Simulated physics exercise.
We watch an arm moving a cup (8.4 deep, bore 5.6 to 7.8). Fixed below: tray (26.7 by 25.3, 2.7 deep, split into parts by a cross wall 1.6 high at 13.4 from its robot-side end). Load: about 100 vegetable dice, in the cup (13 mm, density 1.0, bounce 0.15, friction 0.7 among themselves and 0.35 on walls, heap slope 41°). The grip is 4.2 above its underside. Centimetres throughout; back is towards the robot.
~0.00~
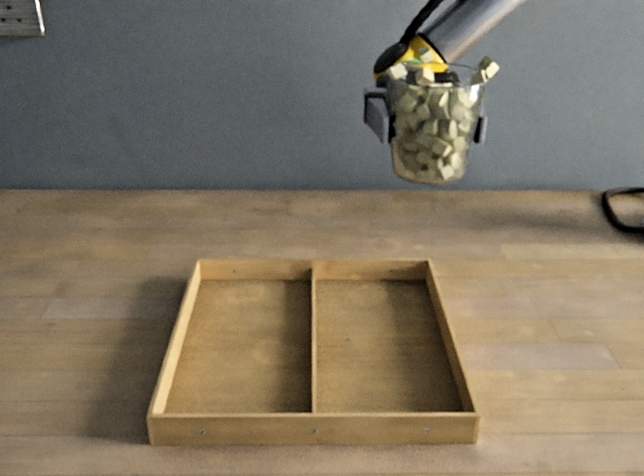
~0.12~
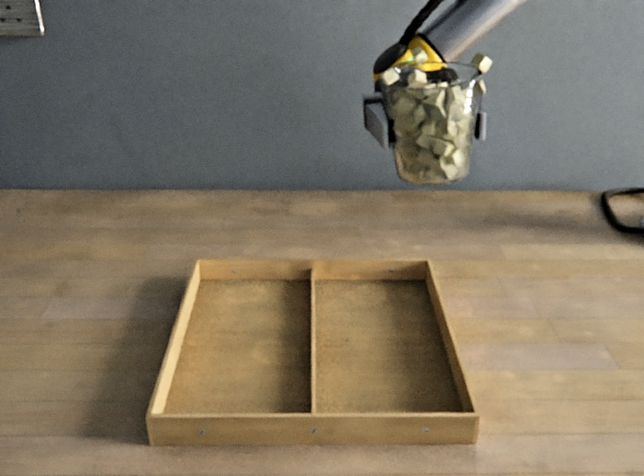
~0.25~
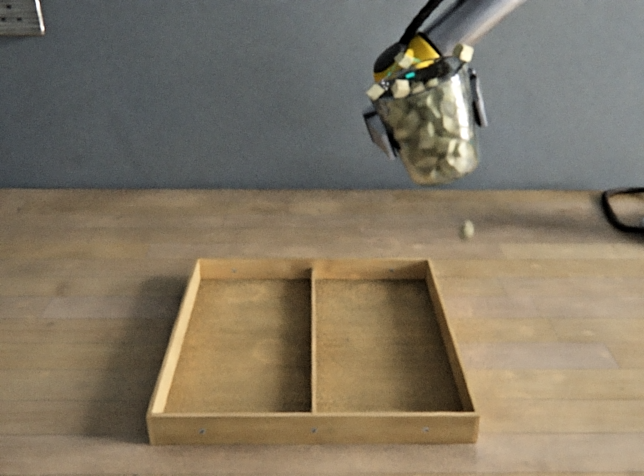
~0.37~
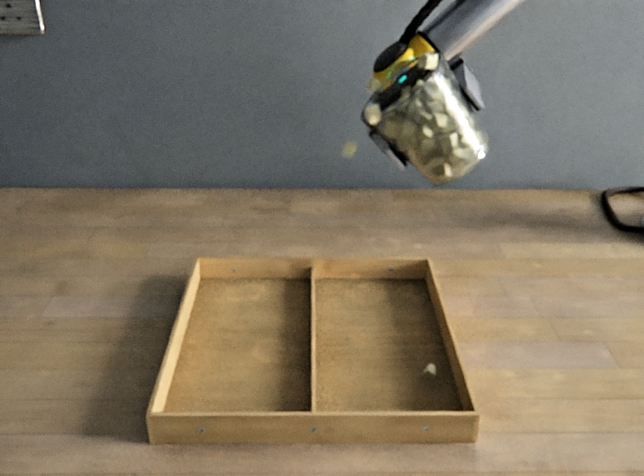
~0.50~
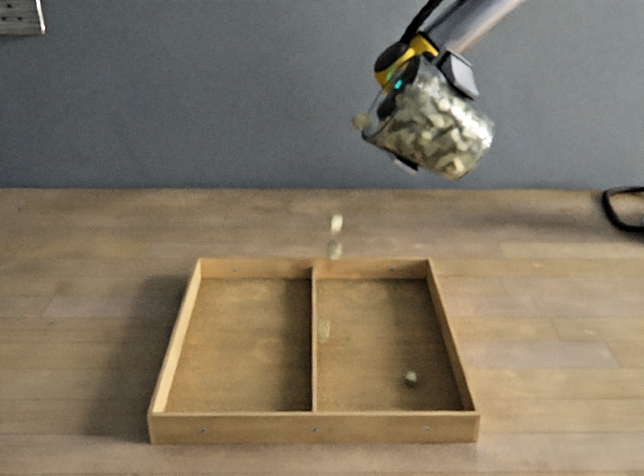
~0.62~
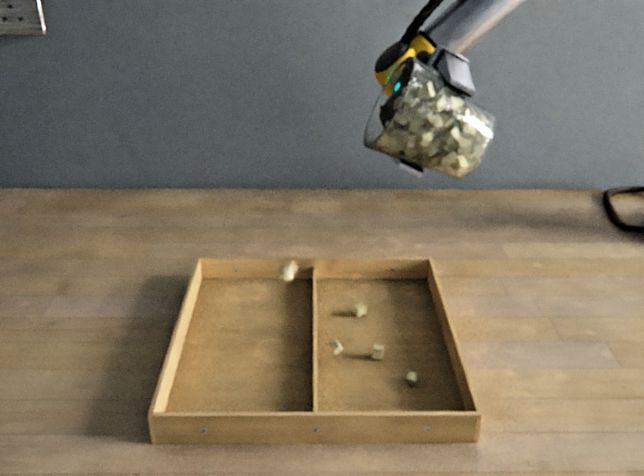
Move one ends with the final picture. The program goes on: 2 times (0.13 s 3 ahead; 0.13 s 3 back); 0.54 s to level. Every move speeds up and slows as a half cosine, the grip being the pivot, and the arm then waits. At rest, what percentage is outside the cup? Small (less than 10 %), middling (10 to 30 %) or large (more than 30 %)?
Answer: Middling; 10 to 30 % of the vegetable dice finish outside the cup.
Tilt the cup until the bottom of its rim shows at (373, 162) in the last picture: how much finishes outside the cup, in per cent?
Some 65 per cent.
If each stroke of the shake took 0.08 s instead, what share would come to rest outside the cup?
In that case some 45 per cent.
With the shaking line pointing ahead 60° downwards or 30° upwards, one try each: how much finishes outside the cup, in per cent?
Some 5 and 20 per cent.
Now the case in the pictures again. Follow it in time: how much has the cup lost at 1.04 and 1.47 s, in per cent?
In turn: 15, 15.
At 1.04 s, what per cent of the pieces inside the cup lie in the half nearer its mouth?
Some 55 per cent.
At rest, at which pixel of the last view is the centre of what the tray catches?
Near (339, 345).
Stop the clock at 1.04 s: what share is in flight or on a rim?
Some 1 per cent.
After 1.04 s, tilted 63° forward, highest piece 25 above the table; 89 in the cup, 8 in the robot-side part, 5 in the far-side part, 1 in flight or on a rim.
After 1.47 s, tilted 21° forward, highest piece 27 above the table; 88 in the cup, 9 in the robot-side part, 6 in the far-side part.
After 1.88 s, level, highest piece 28 above the table; 88 in the cup, 9 in the robot-side part, 6 in the far-side part.
After 2.93 s, level, highest piece 28 above the table; 88 in the cup, 9 in the robot-side part, 6 in the far-side part.
In the end, 88 in the cup, 9 in the robot-side part, 6 in the far-side part. That is 15 % outside the cup.
